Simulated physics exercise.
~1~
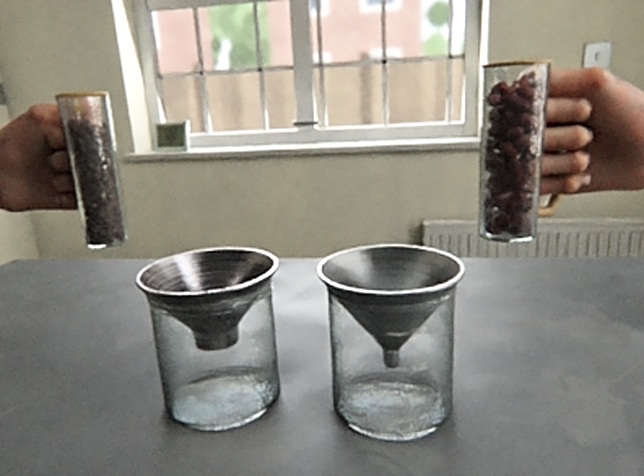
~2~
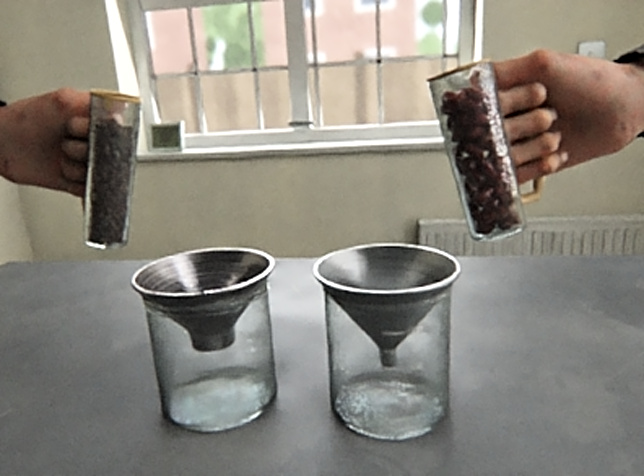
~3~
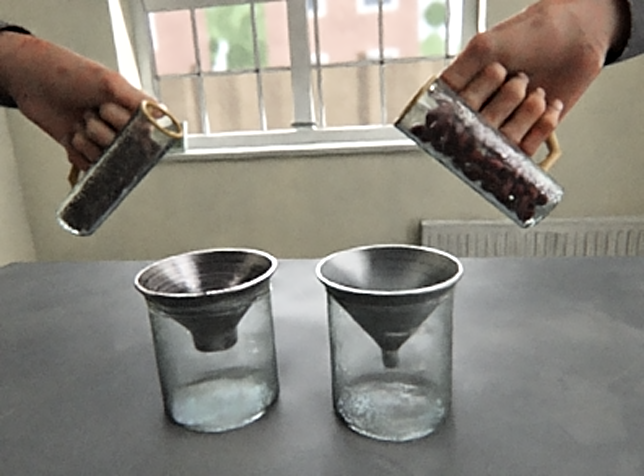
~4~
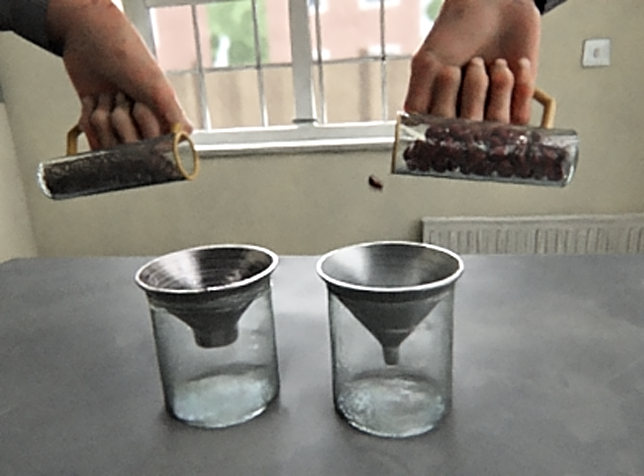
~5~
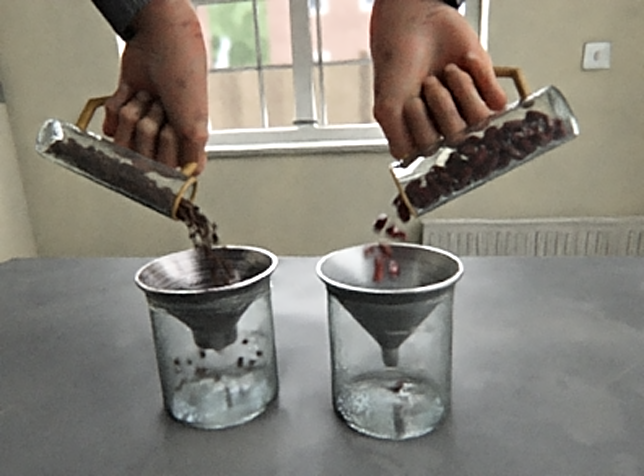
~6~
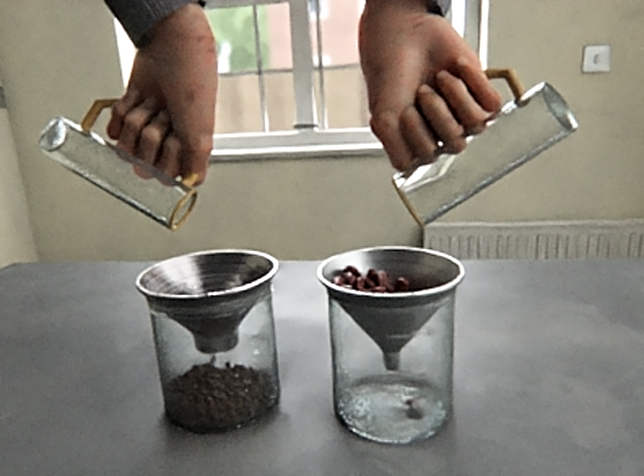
At a grey table by a window, two hands tipping glass cups into funnels, dark bits filling the left jar, red pieces mostly jamming.
